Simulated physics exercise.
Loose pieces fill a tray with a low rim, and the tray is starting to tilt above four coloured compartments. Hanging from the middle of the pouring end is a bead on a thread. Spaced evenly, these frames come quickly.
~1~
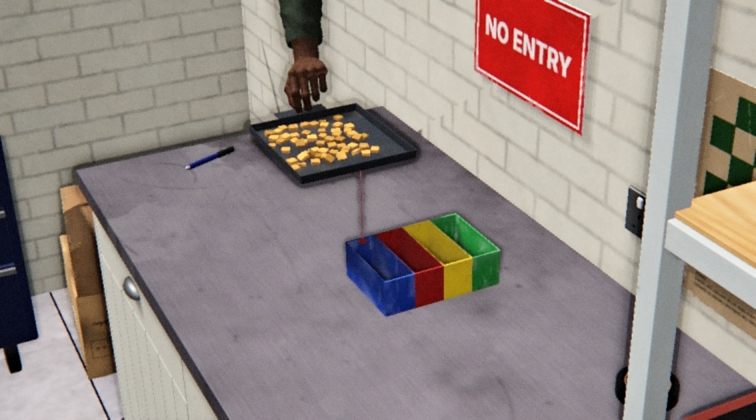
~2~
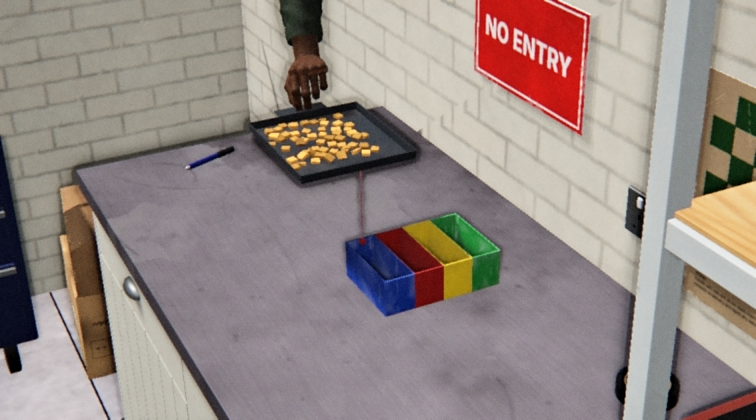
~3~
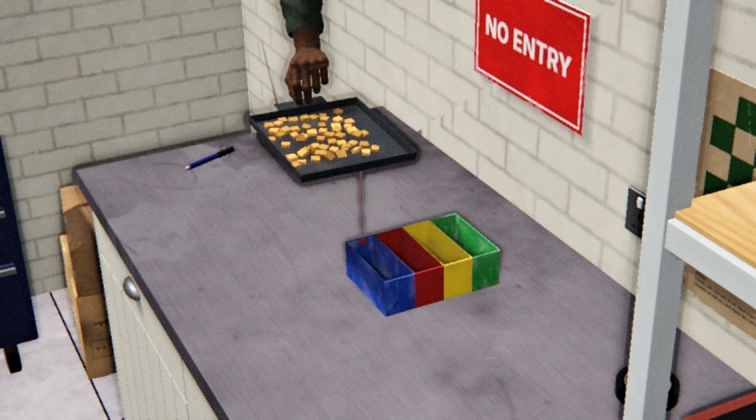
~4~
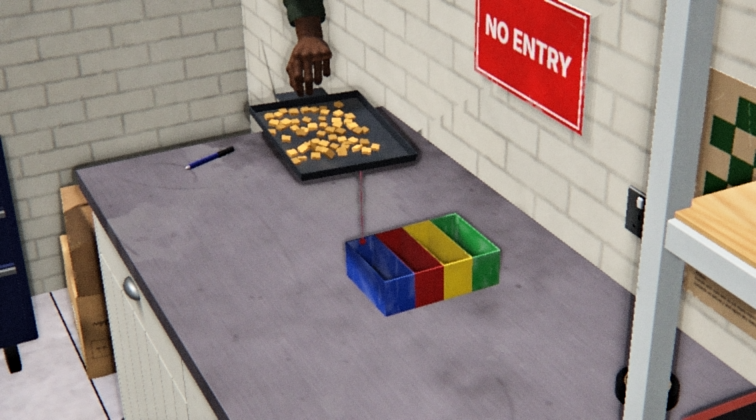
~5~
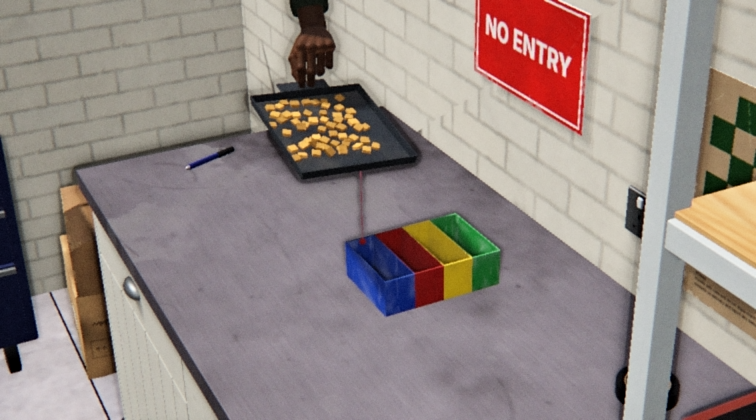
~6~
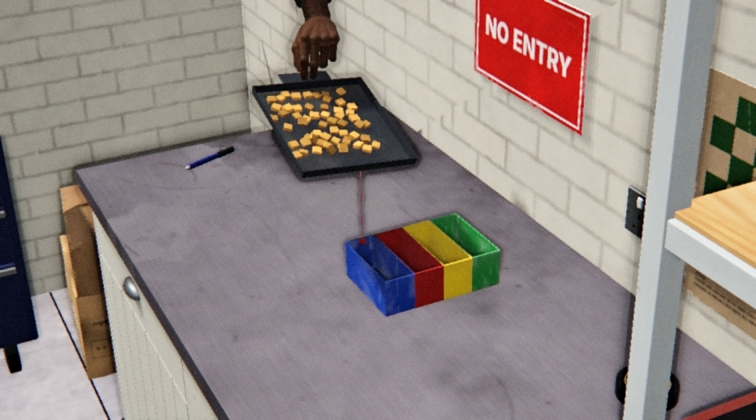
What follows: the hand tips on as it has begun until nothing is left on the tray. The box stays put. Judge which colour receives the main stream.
Receiving the main stream: Red.
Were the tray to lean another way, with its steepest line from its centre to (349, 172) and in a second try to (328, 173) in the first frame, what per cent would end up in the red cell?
I'd say some 10 in a hundred at first, then 0 in a hundred.
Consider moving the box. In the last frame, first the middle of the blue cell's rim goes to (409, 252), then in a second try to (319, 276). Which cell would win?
The blue cell, then the green one.
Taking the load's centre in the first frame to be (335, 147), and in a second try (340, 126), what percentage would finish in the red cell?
About 50 % and 60 %.
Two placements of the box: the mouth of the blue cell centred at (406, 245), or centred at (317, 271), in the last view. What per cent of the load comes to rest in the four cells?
About 60% and about 80%.
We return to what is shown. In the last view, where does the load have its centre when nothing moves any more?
Roughly at (408, 279).
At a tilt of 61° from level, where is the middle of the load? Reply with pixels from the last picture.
The middle of the pieces shows up near (368, 147).
Just after the last frame, tray tipped steeply; every one on the tray.
A moment on, tray tipped right over; the larger part on the tray; about a tenth in the blue cell; just a few in the red cell; just a few falling or outside the box.
Further on, tray tipped past a quarter turn; roughly half in the red cell; roughly a quarter in the blue cell; roughly a quarter in the yellow cell; about a tenth falling or outside the box.
When it is over, tray tipped past a quarter turn; roughly half in the red cell; roughly a quarter in the blue cell; roughly a quarter in the yellow cell; not one in the green cell; about a tenth outside the box.
